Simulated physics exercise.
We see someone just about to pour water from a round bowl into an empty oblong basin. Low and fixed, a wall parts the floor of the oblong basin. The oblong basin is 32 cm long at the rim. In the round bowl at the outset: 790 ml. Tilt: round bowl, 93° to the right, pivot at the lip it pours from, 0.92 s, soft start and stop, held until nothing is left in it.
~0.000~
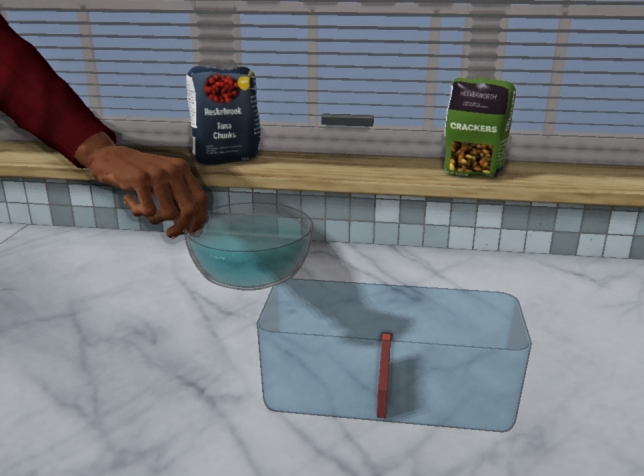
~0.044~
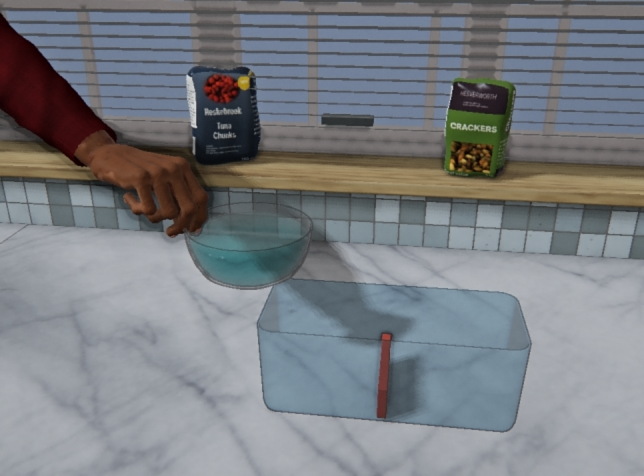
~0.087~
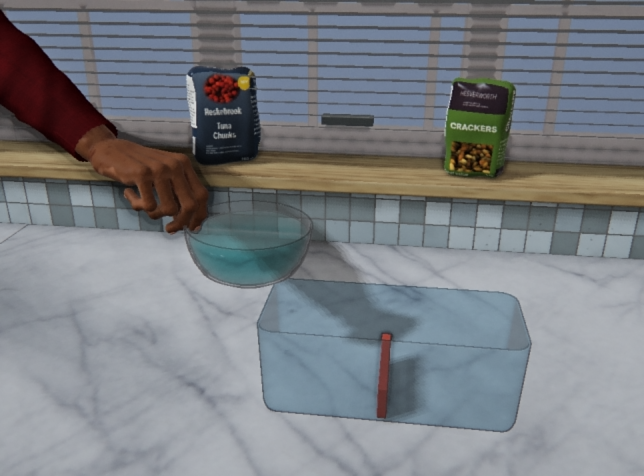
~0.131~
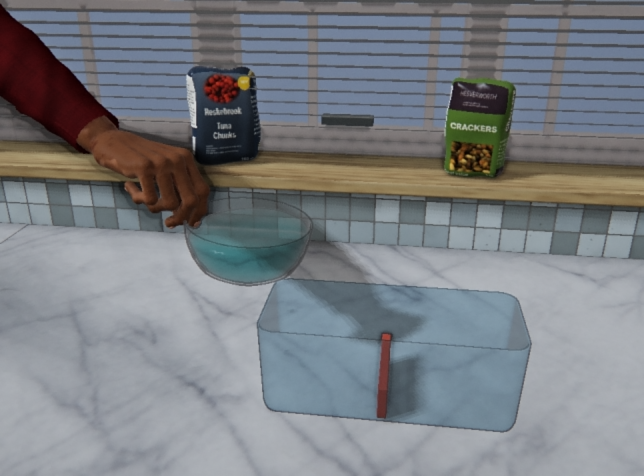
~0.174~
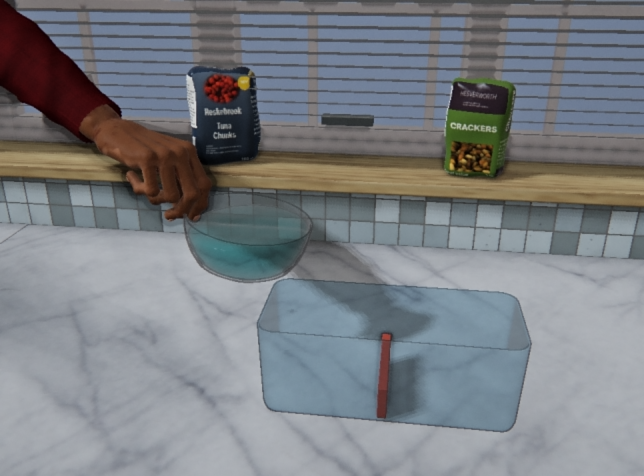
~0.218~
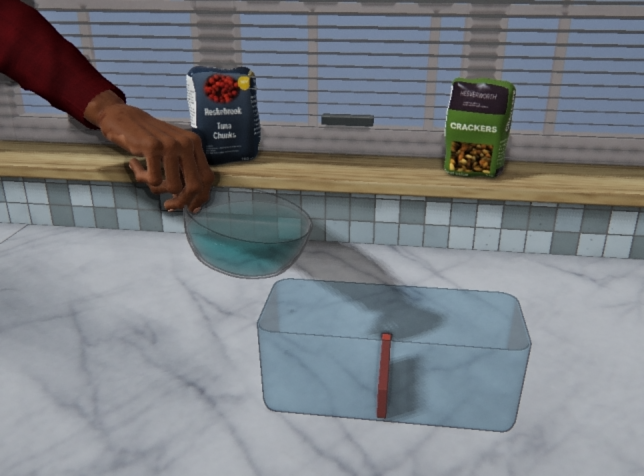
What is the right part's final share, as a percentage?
About 70 per cent.
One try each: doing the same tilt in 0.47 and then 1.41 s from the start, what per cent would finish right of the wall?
The first try gives 60 percent and the second 60 percent.
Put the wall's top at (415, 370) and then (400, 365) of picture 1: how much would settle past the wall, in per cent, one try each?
Respectively close to 25 and 50 %.
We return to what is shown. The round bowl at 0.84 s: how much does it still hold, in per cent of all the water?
About 5 % is still there.
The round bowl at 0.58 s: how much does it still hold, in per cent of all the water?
Near 50 in a hundred.
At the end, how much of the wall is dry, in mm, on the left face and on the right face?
The left comes to roughly 32 mm and the right to roughly 18 mm.
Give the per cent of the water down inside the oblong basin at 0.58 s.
I'd put it near 10 percent.
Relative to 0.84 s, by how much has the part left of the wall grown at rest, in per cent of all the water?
Close to 12% of the whole.
After 0.58 s the tilt is 65° and 51 per cent is still to pour, 11 is left of the wall and 0 right of it.
After 0.84 s the tilt is 91° and 5 per cent is still to pour, 17 is left of the wall and 61 right of it.
After 1.12 s the tilt is 93° and 0 per cent is still to pour, 29 is left of the wall and 70 right of it.
After 1.42 s the tilt is 93° and 0 per cent is still to pour, 29 is left of the wall and 70 right of it.
In the end 29 per cent lies left of the wall, 70 right of it and 1 outside.
